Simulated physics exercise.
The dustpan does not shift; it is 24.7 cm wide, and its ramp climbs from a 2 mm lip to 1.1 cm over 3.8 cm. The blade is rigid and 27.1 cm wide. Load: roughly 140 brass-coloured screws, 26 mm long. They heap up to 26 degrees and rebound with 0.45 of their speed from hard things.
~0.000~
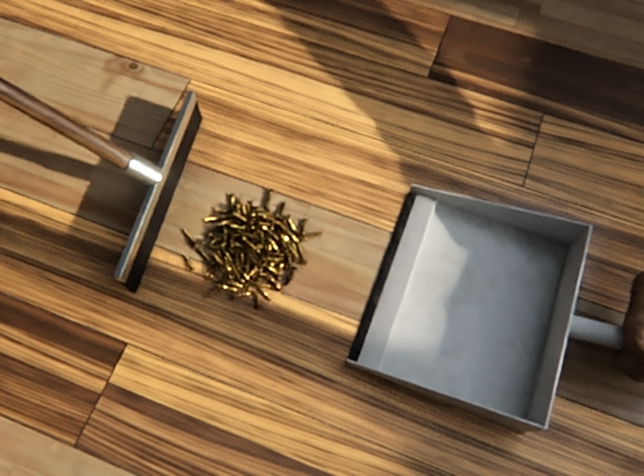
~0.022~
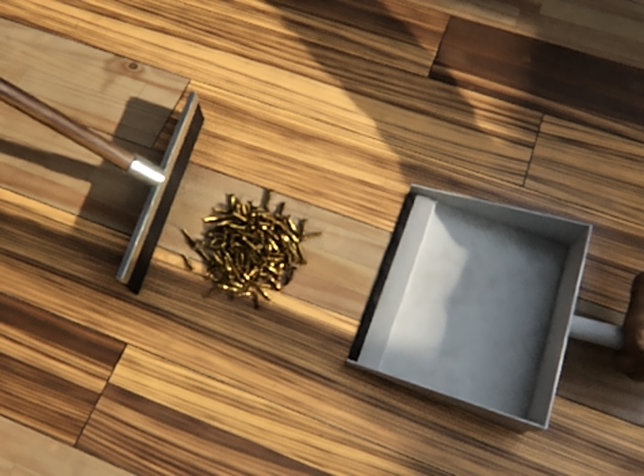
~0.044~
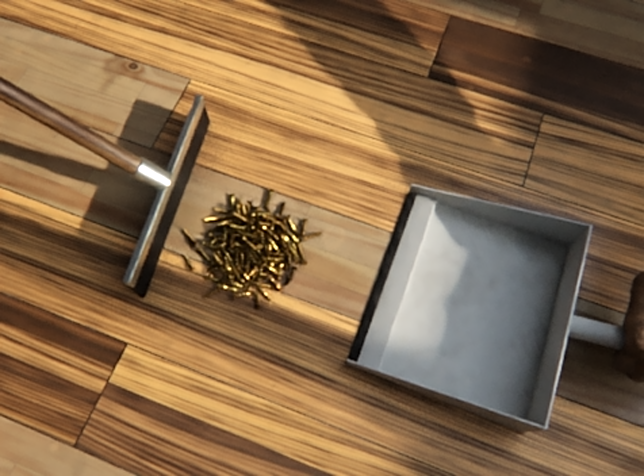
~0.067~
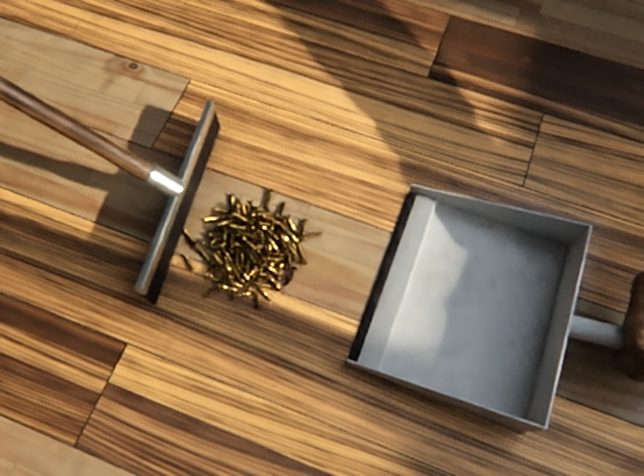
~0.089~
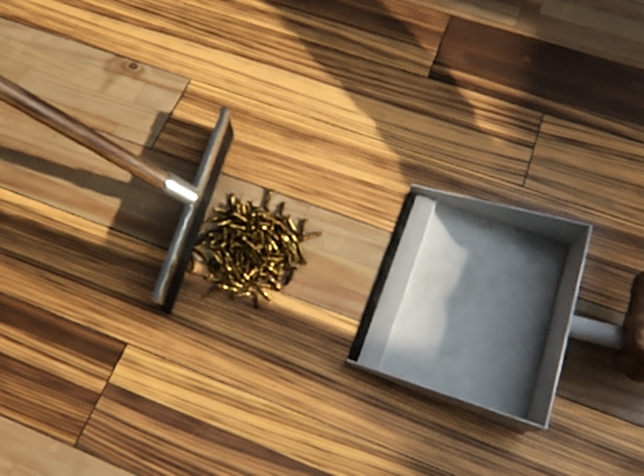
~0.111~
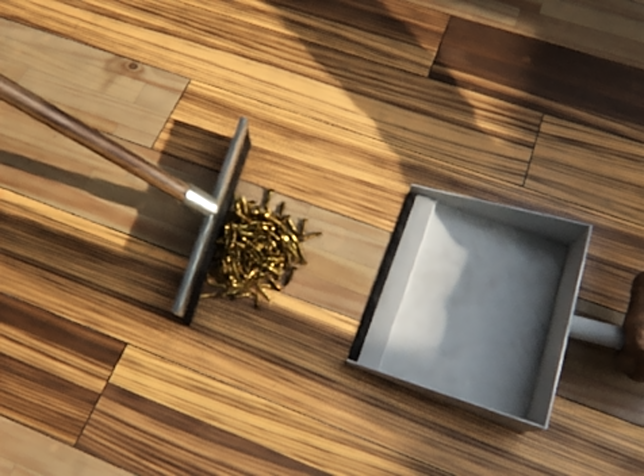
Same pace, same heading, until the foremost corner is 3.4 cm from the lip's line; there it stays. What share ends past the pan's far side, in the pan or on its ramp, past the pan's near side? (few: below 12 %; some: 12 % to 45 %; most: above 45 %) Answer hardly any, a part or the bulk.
Far side hardly any, pan the bulk, near side hardly any.
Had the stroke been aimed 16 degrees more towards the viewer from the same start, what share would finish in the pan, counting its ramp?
Then about 45 per cent.
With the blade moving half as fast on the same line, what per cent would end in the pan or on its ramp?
In that case some 20 per cent.
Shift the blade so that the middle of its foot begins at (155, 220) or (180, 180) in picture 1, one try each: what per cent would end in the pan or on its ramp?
Some 65 and 60 per cent.
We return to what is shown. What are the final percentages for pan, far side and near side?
Far side 0, pan 65, near side 5.
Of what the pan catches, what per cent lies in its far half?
About 40 per cent.
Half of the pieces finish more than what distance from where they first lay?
About 22 cm.
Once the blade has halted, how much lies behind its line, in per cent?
Roughly 0 per cent.
After 0.19 s, middle of the blade 11 cm from the lip; 0 % over the lip, far side 0 %, near side 0 %.
After 0.24 s, middle of the blade 6 cm from the lip; 0 % over the lip, far side 0 %, near side 5 %.
After 0.43 s, middle of the blade 5 cm from the lip; 65 % over the lip, far side 0 %, near side 5 %.
By 1.3 s all is still; far side 0 %, pan 65 %, near side 5 %, in front of the lip or behind the blade 30 %.
